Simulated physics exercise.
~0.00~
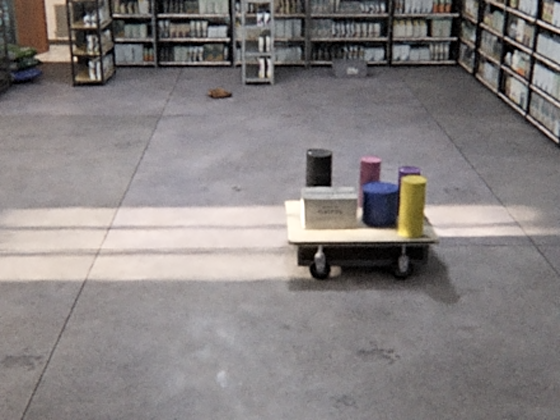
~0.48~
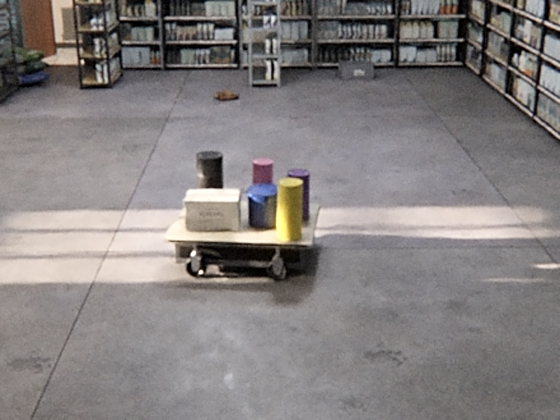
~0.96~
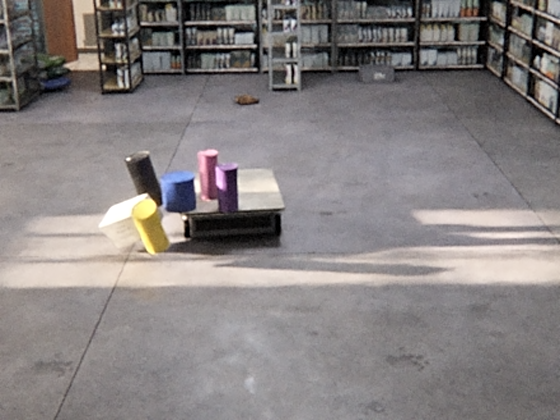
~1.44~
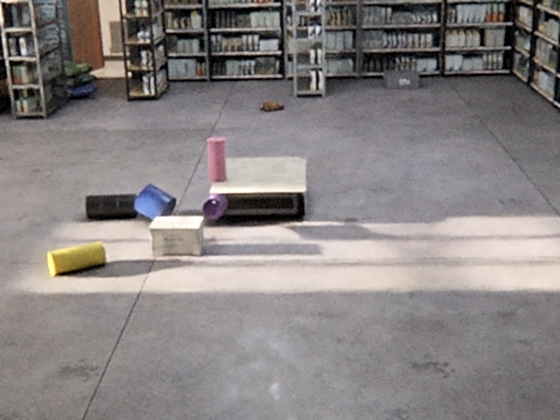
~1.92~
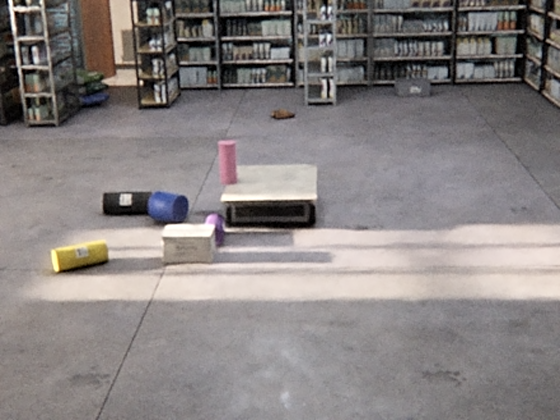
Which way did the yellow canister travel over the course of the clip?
The yellow canister moved to the left, first riding on the cart and then coming off it onto the floor.
